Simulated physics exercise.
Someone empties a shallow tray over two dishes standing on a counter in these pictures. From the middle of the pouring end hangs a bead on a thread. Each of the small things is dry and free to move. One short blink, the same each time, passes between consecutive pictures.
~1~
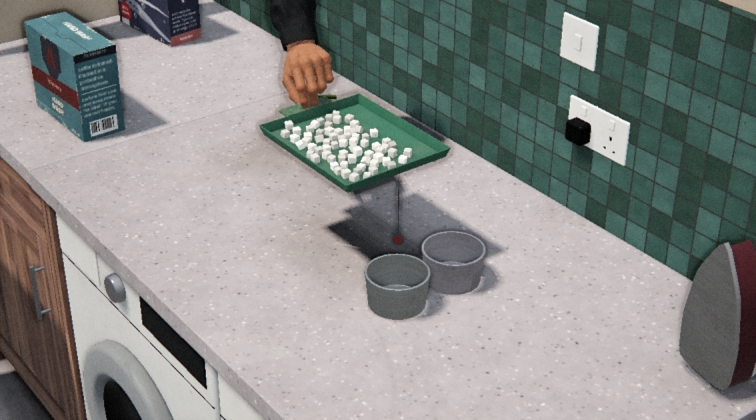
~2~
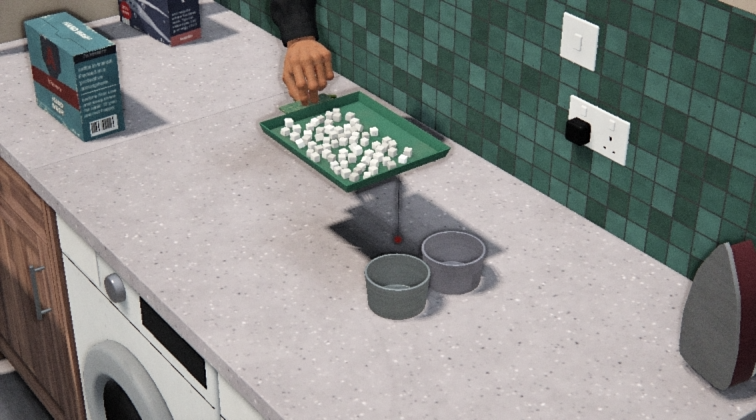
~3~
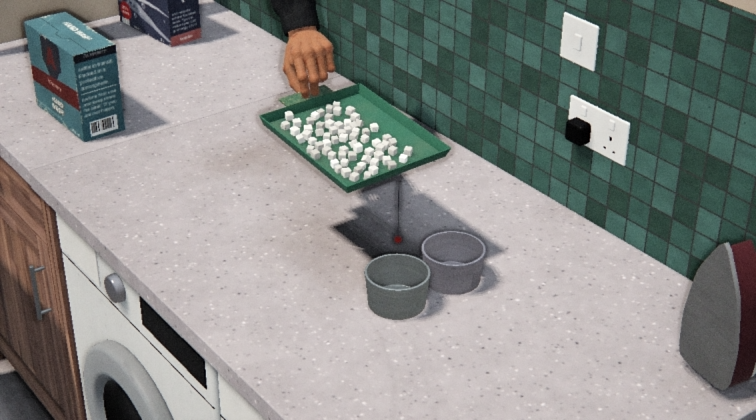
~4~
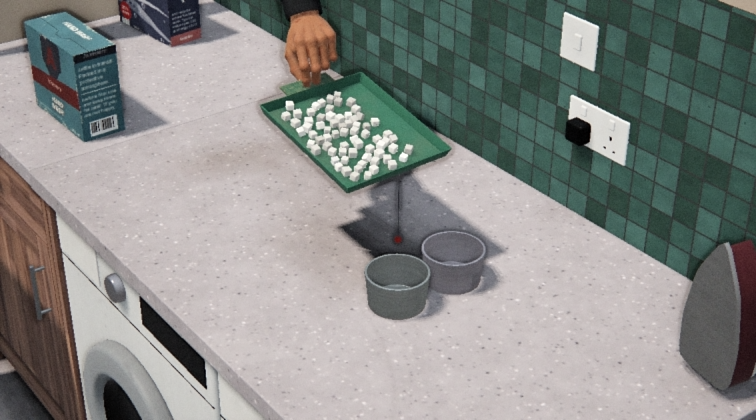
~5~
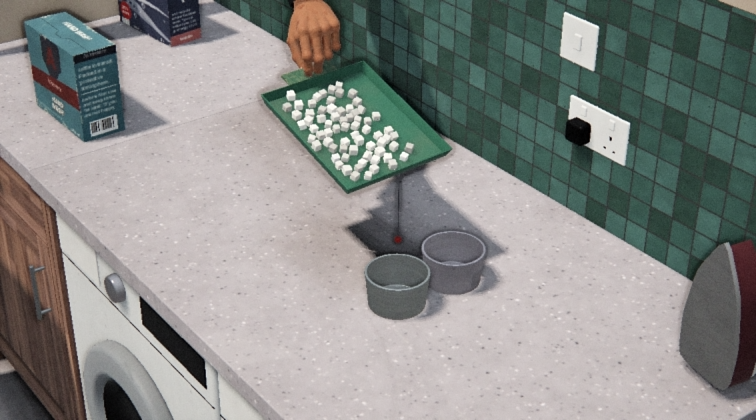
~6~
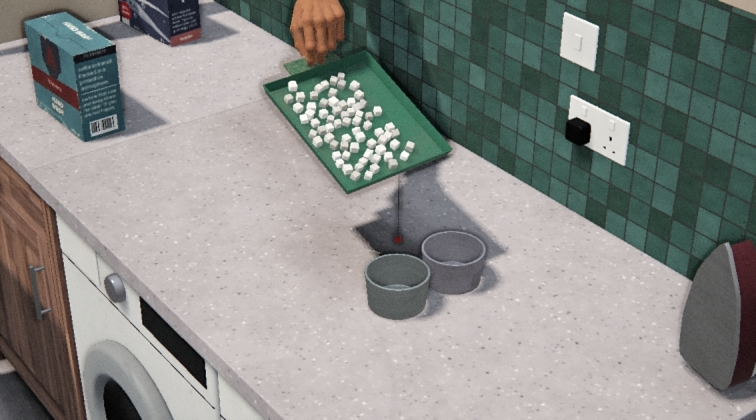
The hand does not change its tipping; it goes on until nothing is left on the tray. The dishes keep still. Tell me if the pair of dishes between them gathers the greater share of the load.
They do.
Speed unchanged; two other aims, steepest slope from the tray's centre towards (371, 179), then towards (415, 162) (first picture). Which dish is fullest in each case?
In the first case it's the one on the left, in the second the one on the right.
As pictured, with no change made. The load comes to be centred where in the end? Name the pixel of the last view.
Centre at rest, last view: Approx. (404, 296).
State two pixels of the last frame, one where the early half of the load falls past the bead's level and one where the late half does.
The first part passes (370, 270); everything after passes (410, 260).
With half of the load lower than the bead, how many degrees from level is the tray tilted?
Roughly 110°.
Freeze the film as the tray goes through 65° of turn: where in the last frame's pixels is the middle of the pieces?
Roughly at (381, 160).
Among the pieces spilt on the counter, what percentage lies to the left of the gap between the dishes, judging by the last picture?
About 60 percent of the spill.
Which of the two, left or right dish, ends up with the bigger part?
Observation: The greater share ends in the dish at the left.
Just after the last frame, tray tipped steeply; almost all on the tray; just a few in the air.
A moment on, tray tipped past a quarter turn; roughly two thirds on the tray; about a tenth in the left dish; about a tenth in the right dish; about a tenth outside both; about a tenth in the air.
Further on, tray tipped past a quarter turn; roughly half in the left dish; roughly a quarter in the right dish; roughly a third outside both.
When it is over, tray tipped past a quarter turn; roughly half in the left dish; roughly a quarter in the right dish; roughly a third outside both.
